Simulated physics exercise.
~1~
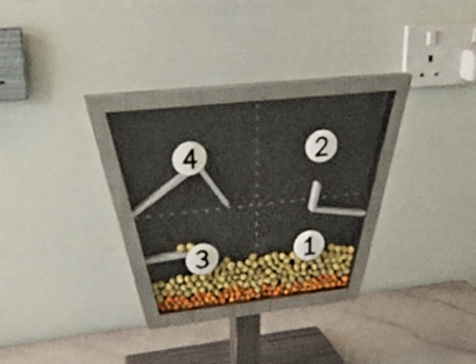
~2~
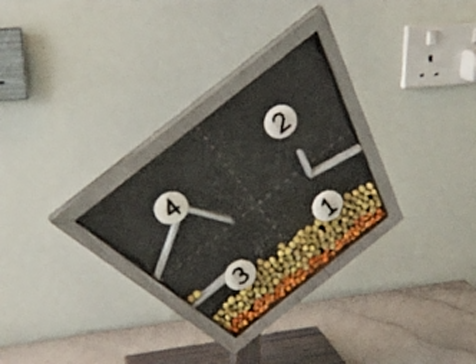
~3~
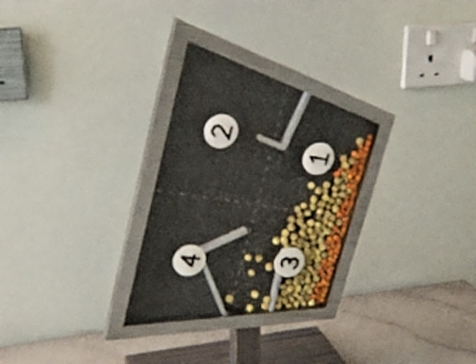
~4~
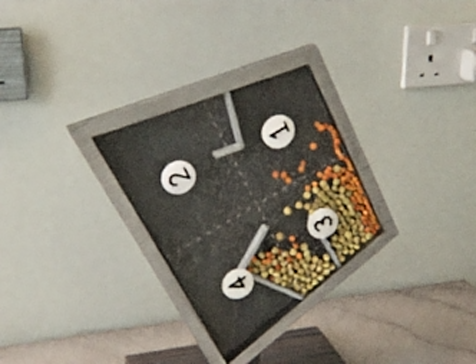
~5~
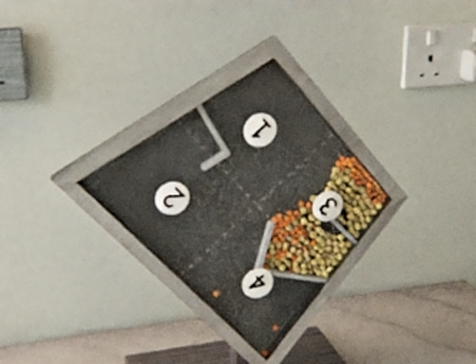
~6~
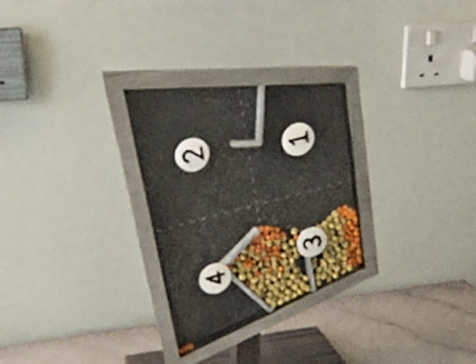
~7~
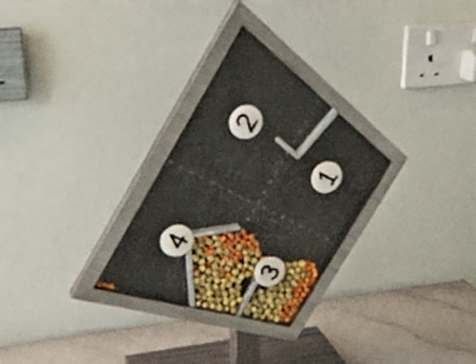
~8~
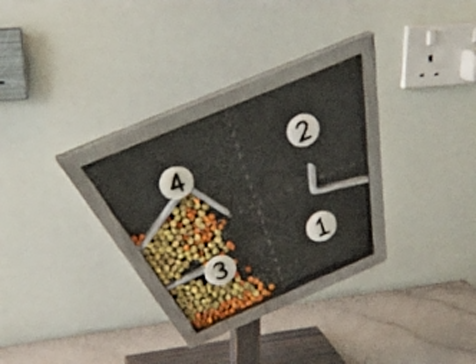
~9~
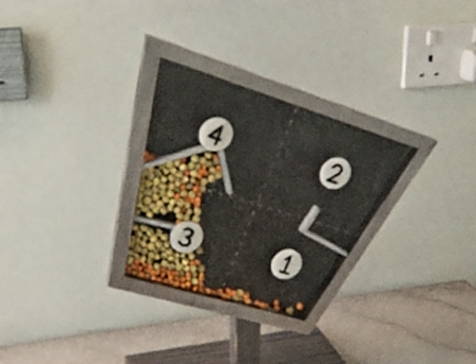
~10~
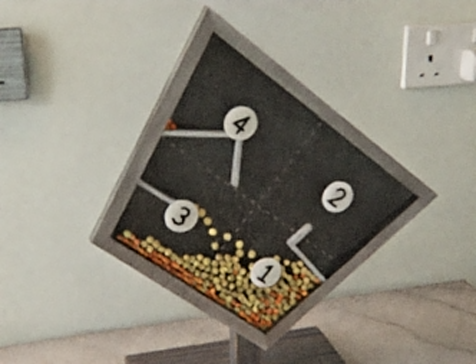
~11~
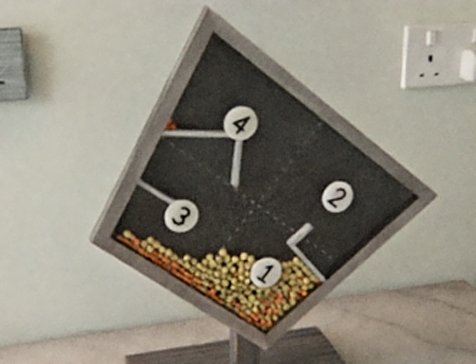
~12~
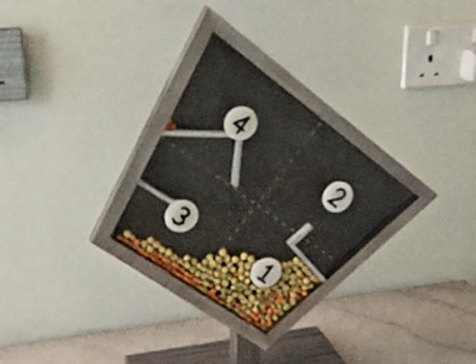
On a wooden surface by a pale wall, a flat framed box of yellowish and orange beads turns anticlockwise, spilling them around its inner ledges, then swings back clockwise past level and stops tilted, with most beads resting along the lower edges.
